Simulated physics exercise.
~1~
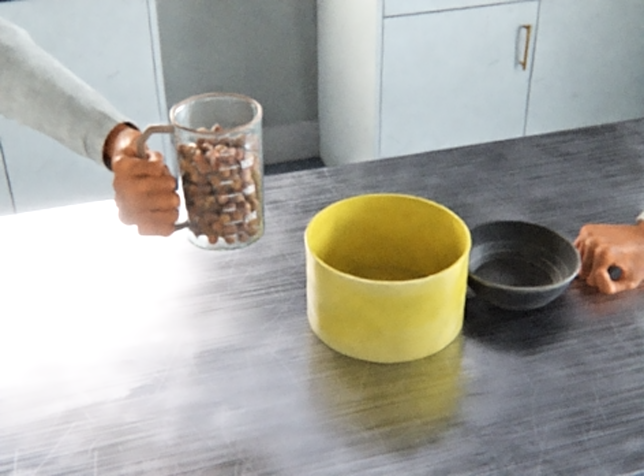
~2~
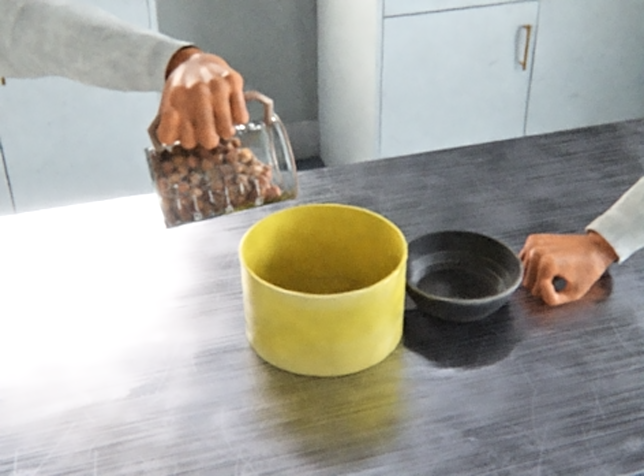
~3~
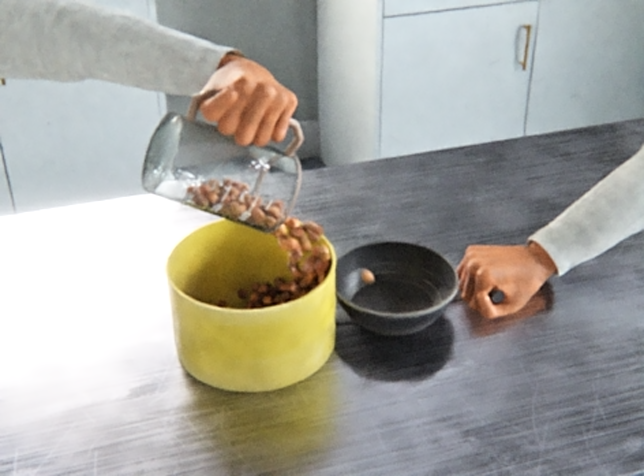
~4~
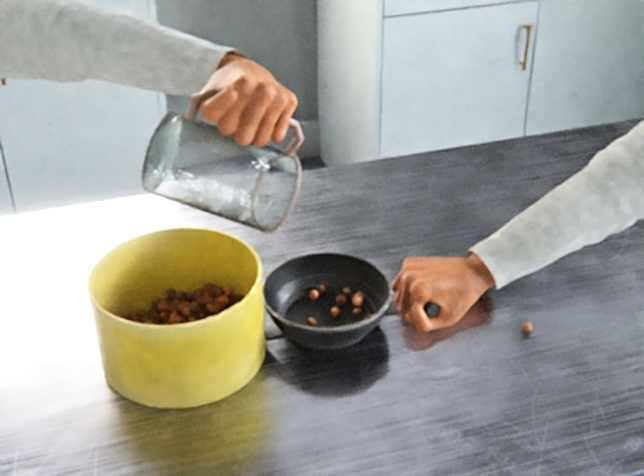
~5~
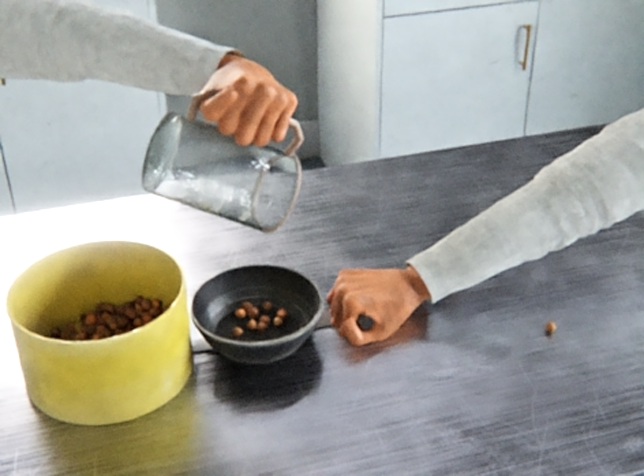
On a metal kitchen table, hazelnuts pour from a tipping glass jug into a yellow pot and black bowl being drawn left.
